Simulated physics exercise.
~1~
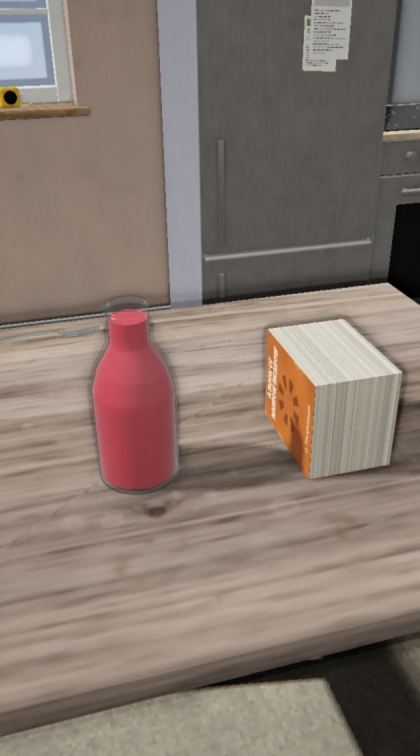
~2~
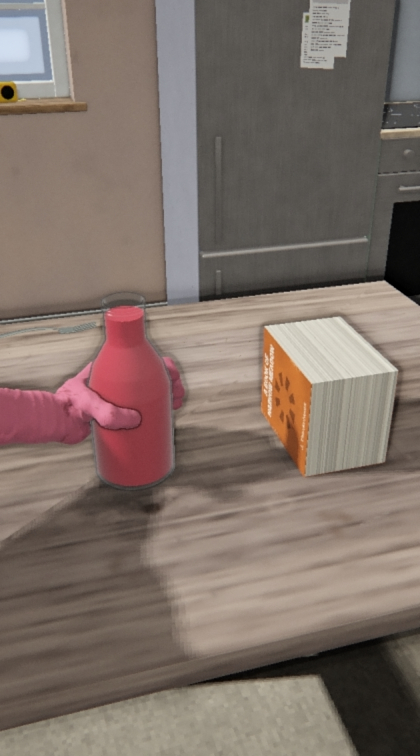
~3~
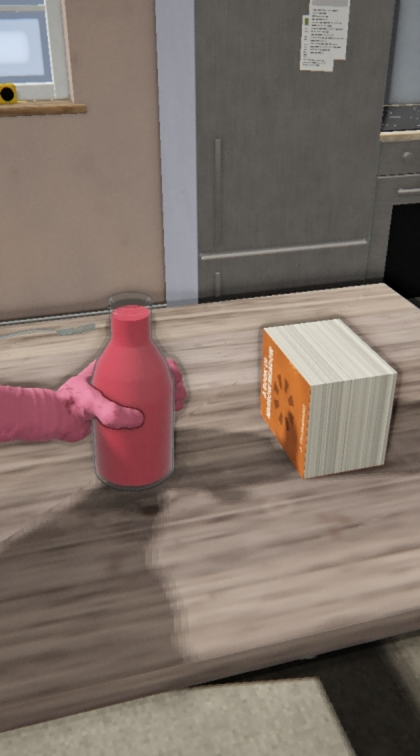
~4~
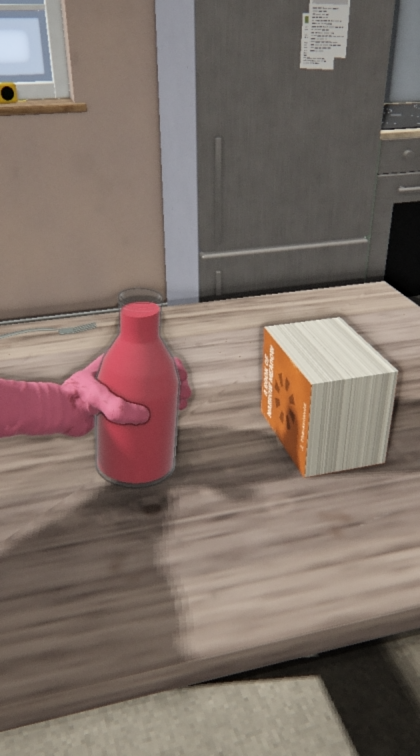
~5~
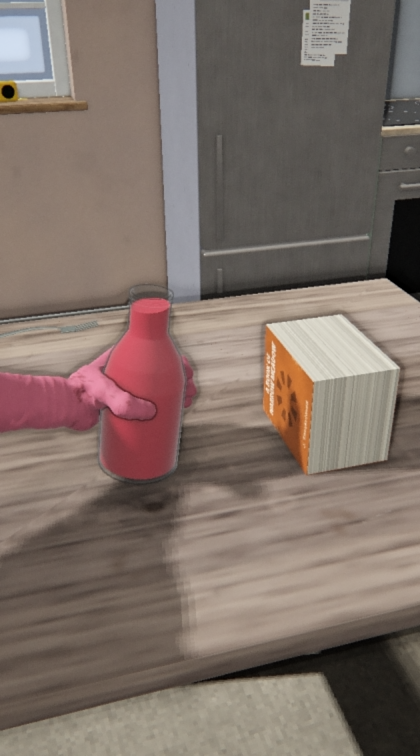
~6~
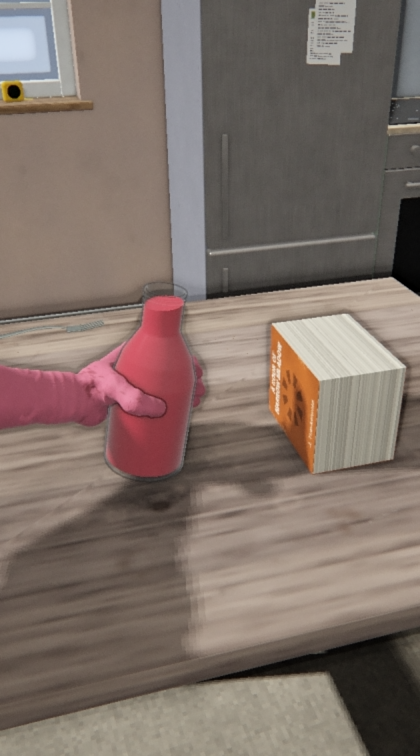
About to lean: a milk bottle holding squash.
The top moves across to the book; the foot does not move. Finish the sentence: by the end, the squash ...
By the end, the squash has partly escaped over the rim.
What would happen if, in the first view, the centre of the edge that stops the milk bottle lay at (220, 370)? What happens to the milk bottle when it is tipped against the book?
The verdict is that it keeps all of it.
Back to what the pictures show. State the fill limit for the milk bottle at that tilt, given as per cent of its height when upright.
My guess is some 85 per cent.
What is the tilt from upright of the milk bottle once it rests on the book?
About 55°.
Shortly, the milk bottle leans by about 30°; none is lost.
Then, the milk bottle leans by about 50°; it has lost some; all of the squash is inside.
At the finish, the milk bottle leans by about 55°, against the book; it has lost some; all of the squash is inside.
